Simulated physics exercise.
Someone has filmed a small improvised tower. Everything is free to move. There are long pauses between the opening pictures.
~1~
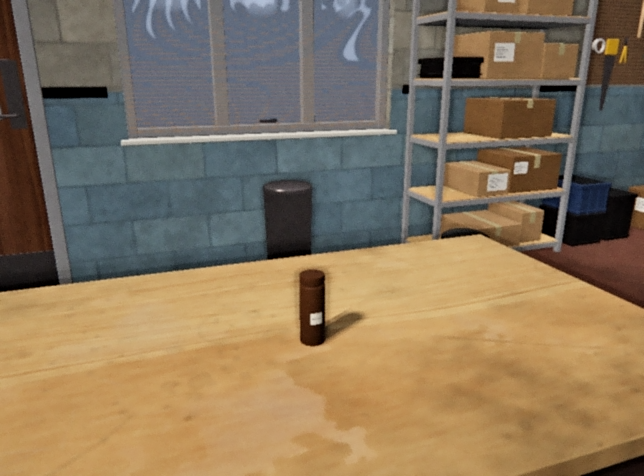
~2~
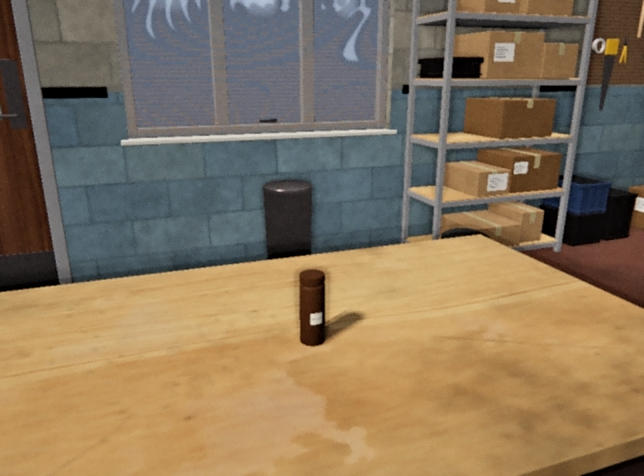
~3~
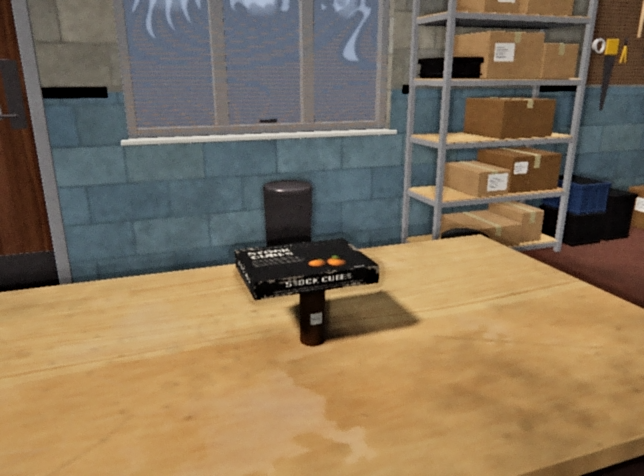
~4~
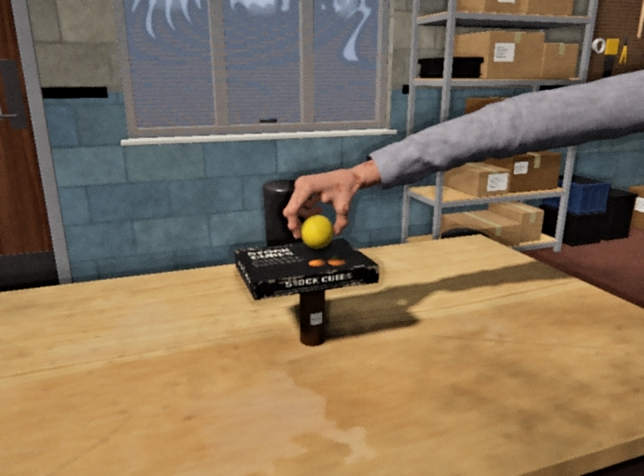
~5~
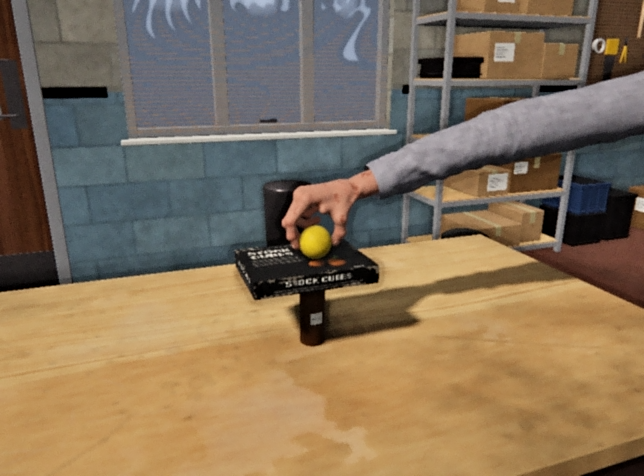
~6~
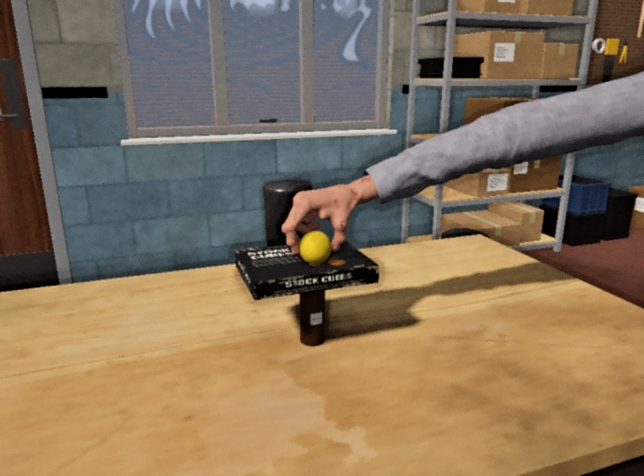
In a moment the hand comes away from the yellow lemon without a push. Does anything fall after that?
As it turns out, it keeps its balance.
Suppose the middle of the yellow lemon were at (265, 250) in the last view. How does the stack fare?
Then it loses its balance.
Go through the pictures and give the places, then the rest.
The last thing is not in view yet, in the first picture.
The last thing is not in view yet, in the second picture.
The last thing is not in view yet; black packet (304, 266), in the third picture.
Coming down; yellow lemon (318, 232); black packet (304, 266), in the fourth picture.
Coming down; yellow lemon (315, 242); black packet (304, 266), in the fifth picture.
In place under the hand; yellow lemon (315, 248); black packet (304, 266), in the sixth picture.
Then, 0.80 s on from there, no change.
Then, 1.70 s on from there, things are still on the move.
In the end, all 3 unmoved. At the end, from the last picture's camera, yellow lemon near (315, 249). The stack holds.
